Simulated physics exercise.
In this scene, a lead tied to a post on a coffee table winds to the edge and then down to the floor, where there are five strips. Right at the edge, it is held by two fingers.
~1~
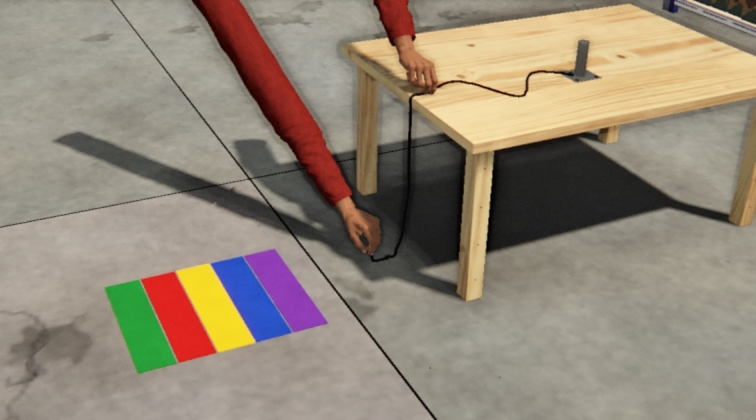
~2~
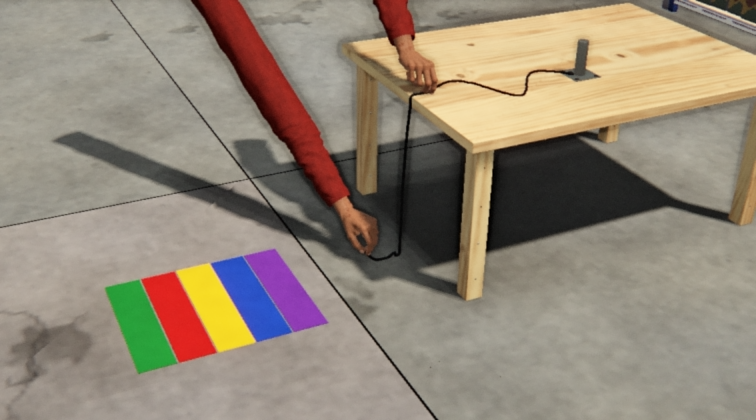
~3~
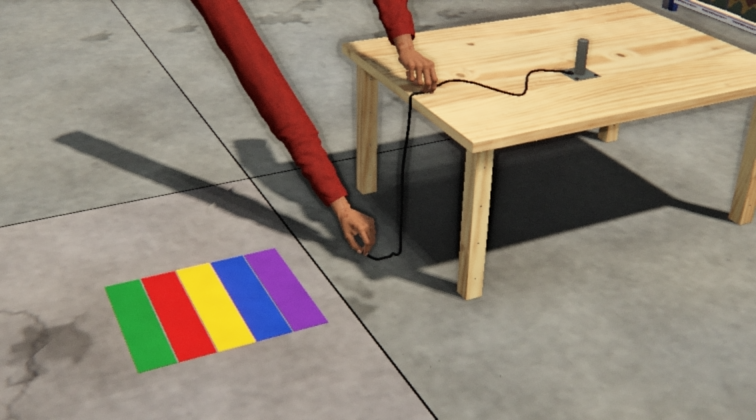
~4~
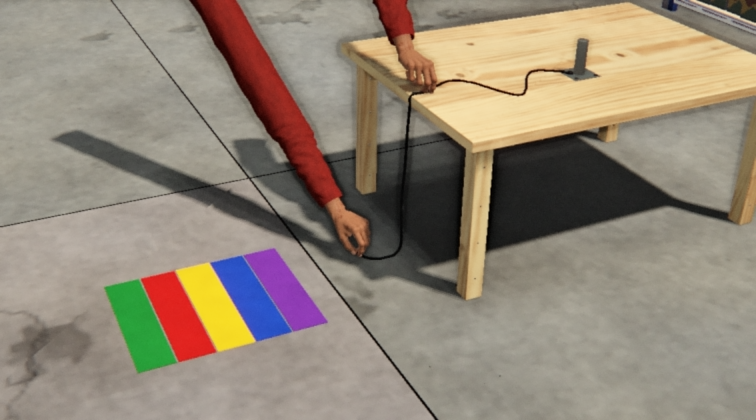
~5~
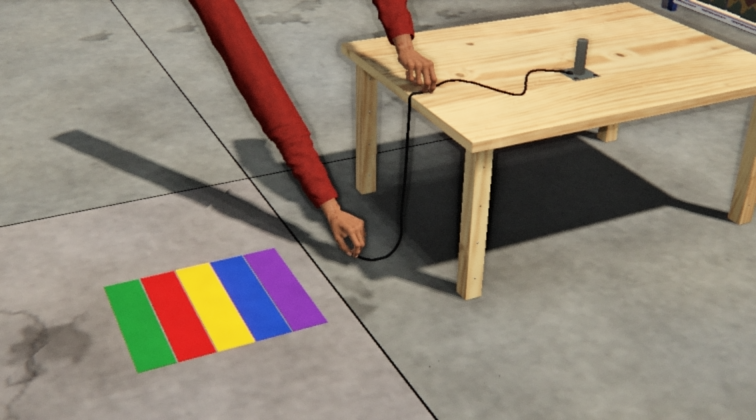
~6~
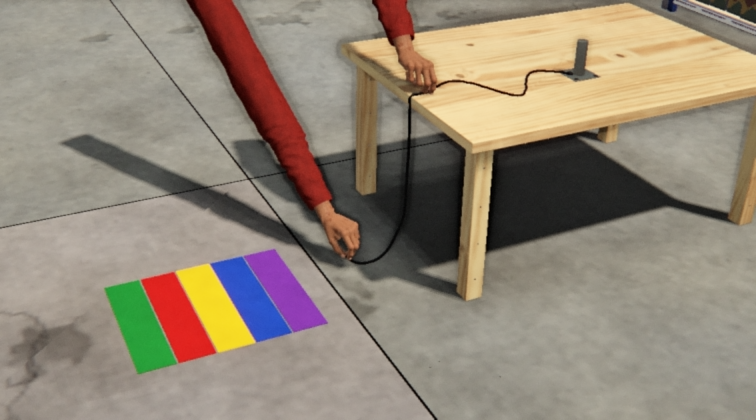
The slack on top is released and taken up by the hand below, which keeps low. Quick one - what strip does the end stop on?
The red strip.
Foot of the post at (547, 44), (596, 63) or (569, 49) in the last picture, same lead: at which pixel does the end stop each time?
You'd find it around (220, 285), then (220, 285), and finally (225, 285).
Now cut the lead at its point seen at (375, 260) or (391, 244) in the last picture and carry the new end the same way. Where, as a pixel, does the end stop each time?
Try by try, around (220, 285) and (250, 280).
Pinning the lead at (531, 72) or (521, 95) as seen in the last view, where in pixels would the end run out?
First try near (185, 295), second near (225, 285).
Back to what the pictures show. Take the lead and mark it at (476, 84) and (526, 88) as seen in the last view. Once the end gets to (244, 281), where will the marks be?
To (428, 96) and (492, 84).
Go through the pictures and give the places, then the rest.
In the first picture, end (368, 251); purple (301, 313); blue (265, 322); yellow (228, 331); red (190, 341); green (151, 351).
In the second picture, end (366, 252); lead through (539, 71) (524, 95) (460, 81) (411, 104) (404, 176) (400, 239).
In the third picture, end (363, 252).
In the fourth picture, end (357, 253); lead through (538, 70) (523, 94) (459, 81) (410, 103) (404, 176) (401, 238).
In the fifth picture, end (353, 254).
In the sixth picture, end (346, 256); lead through (538, 71) (523, 95) (459, 81) (410, 104) (407, 175) (394, 239).
Early on, end near (244, 281); over blue.
Midway, end near (201, 292); over yellow.
At the end of the slack, end near (174, 298); over red. It halts on the red strip.
